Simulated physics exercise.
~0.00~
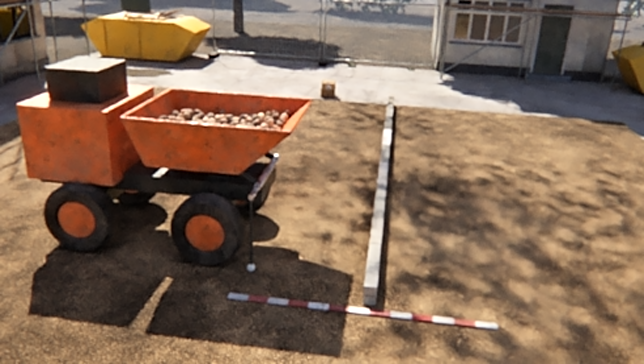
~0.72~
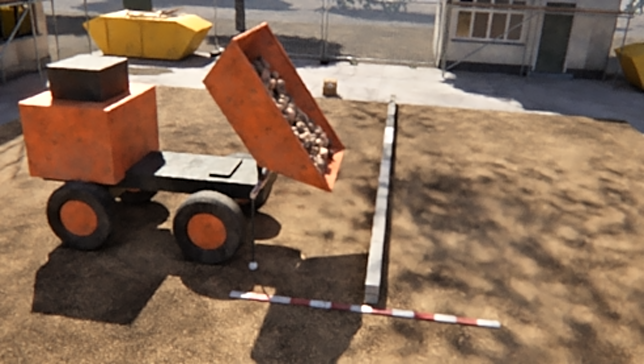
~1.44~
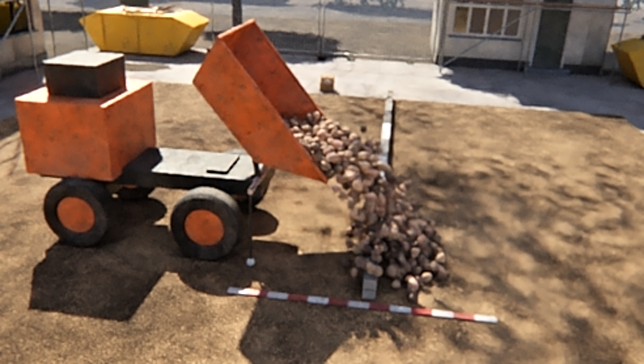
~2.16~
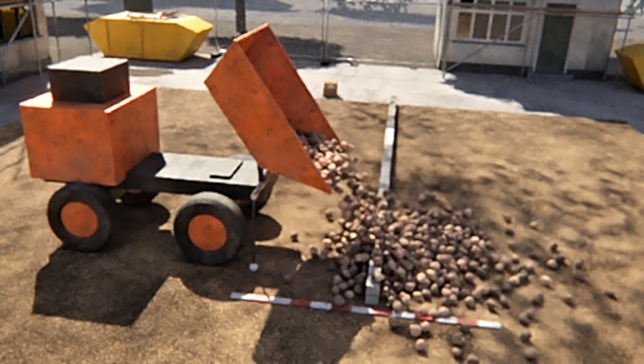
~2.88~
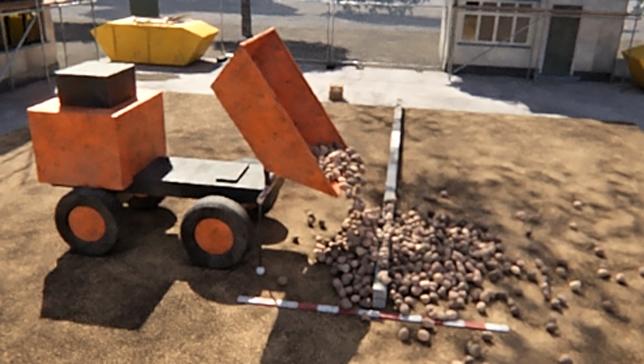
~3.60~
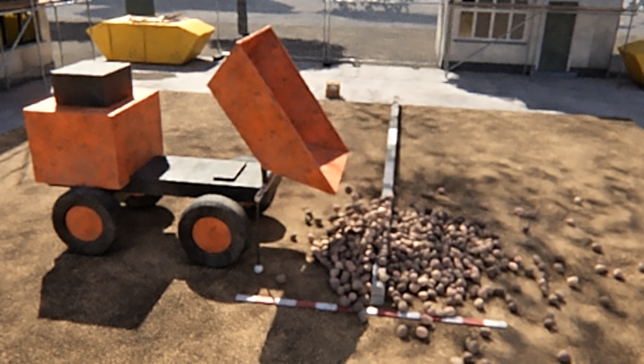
On a sandy yard, an orange dumper tips round stones across a low kerb.
